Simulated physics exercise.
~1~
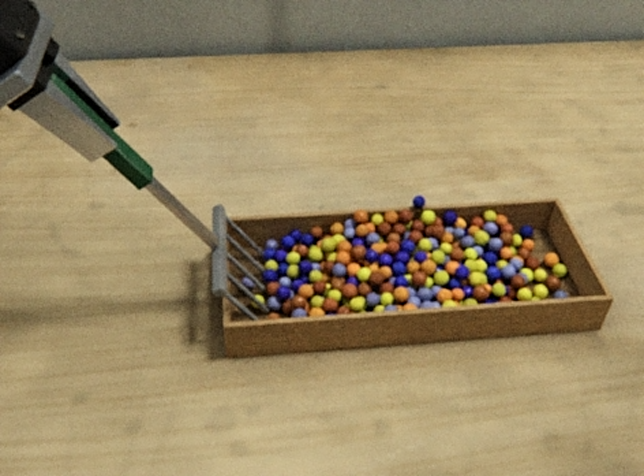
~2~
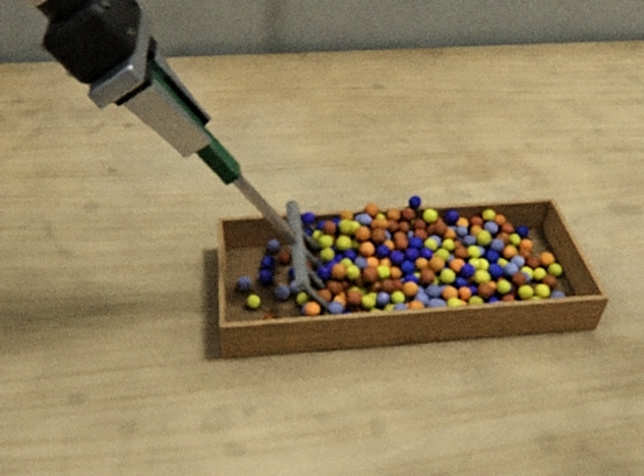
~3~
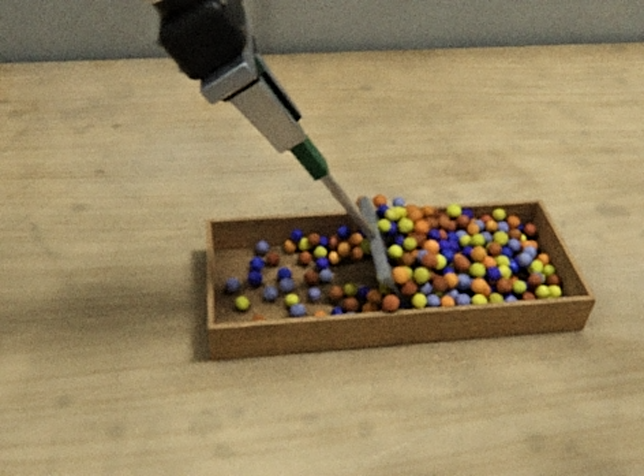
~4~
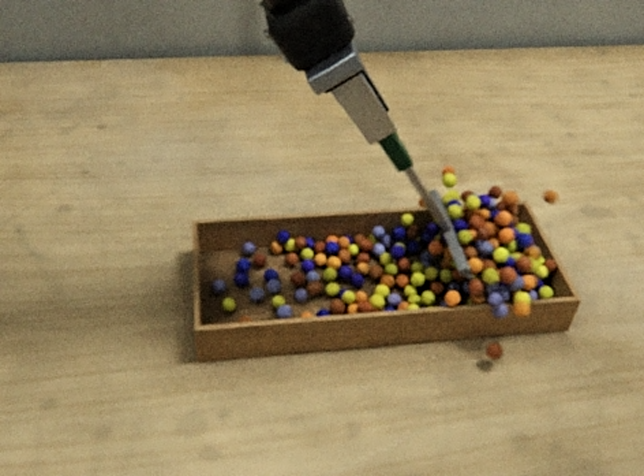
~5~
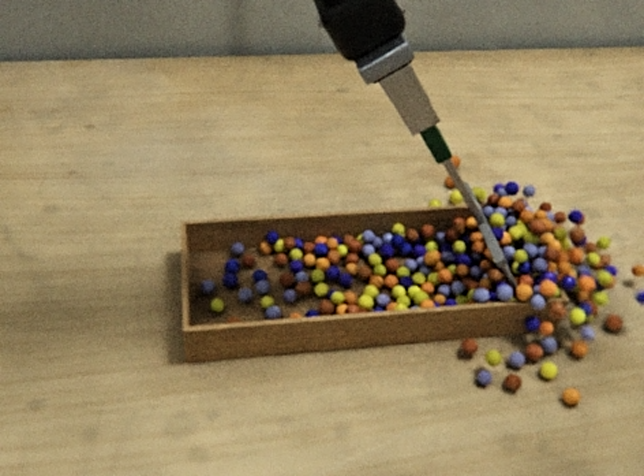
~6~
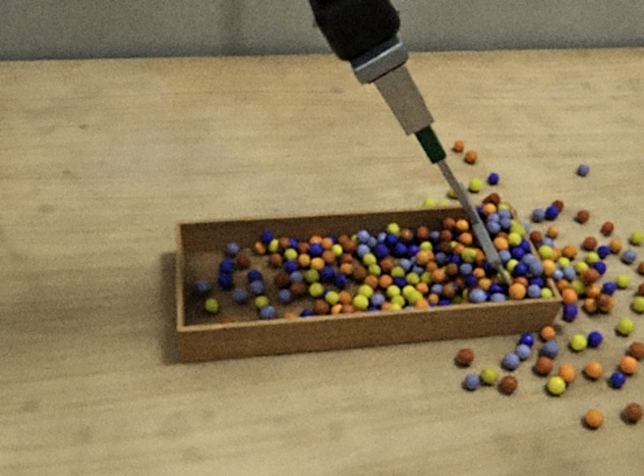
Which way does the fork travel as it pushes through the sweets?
The fork travels to the right, going from the left end of the trough toward its right end.
